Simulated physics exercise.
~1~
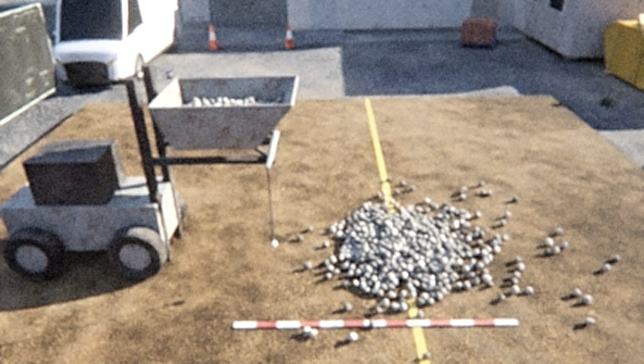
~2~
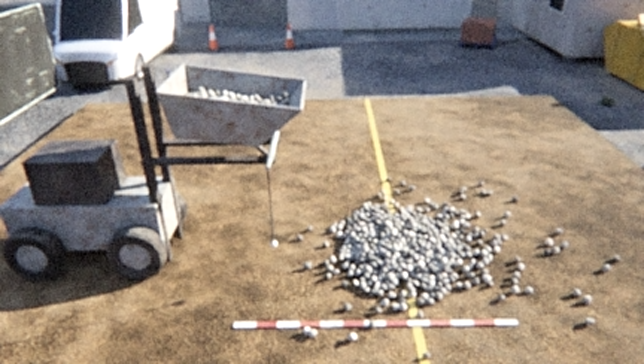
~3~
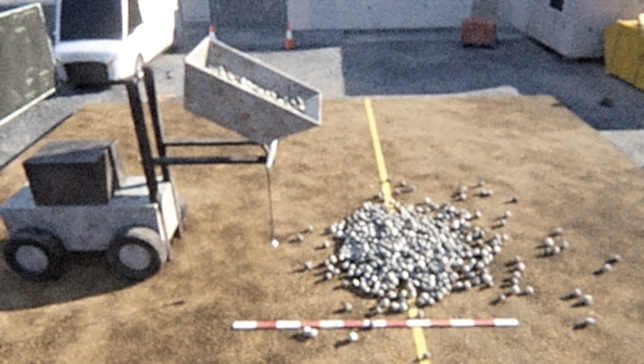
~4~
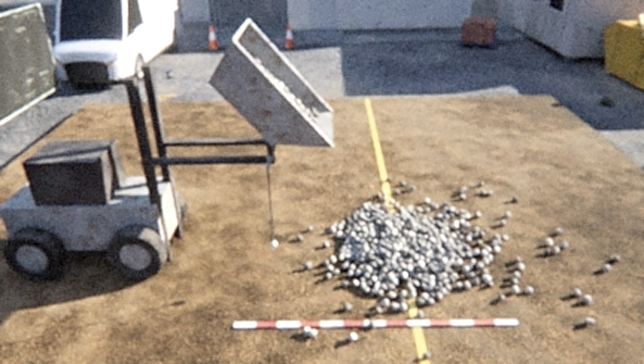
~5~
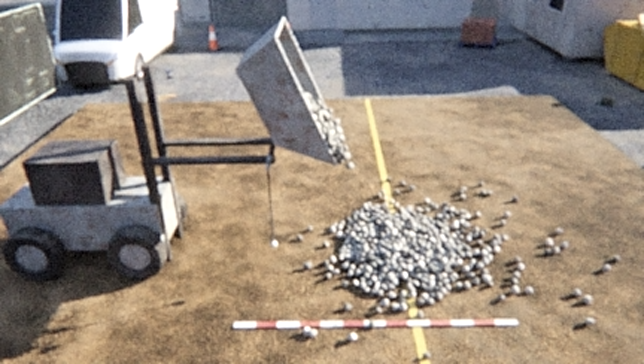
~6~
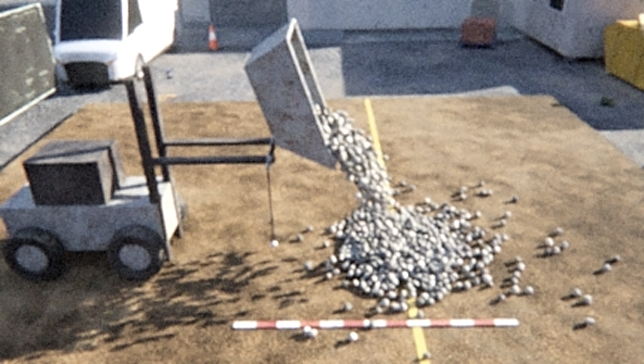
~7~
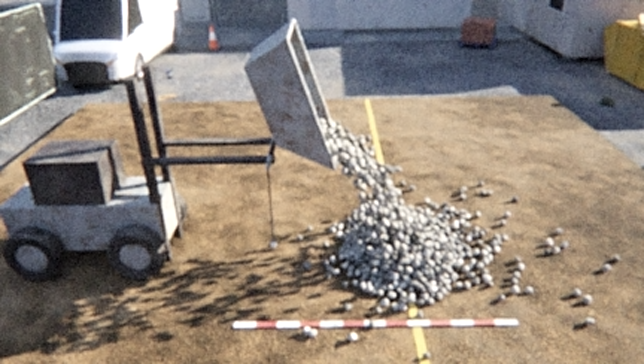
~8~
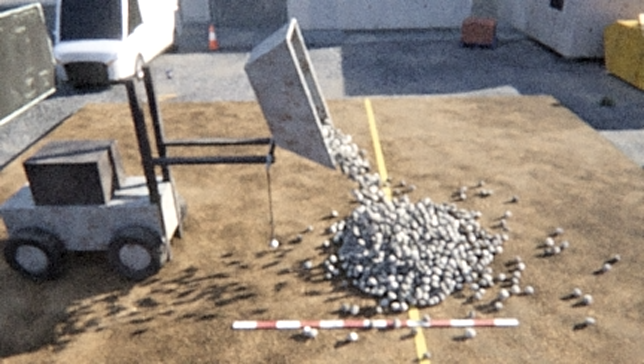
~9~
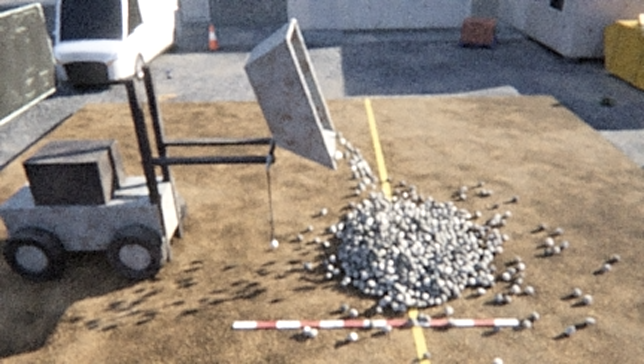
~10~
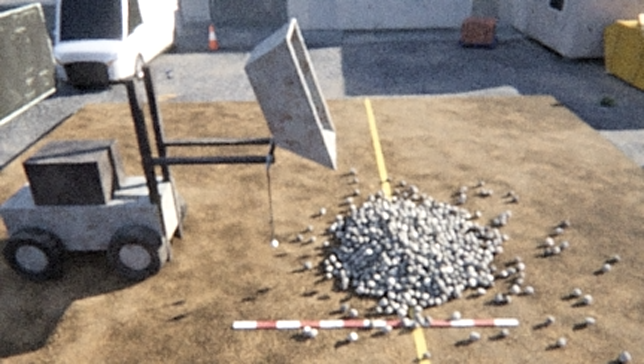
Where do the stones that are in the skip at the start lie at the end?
They have left the skip and lie lower and further right, on the ground in and around the heap that spreads across the yellow line.
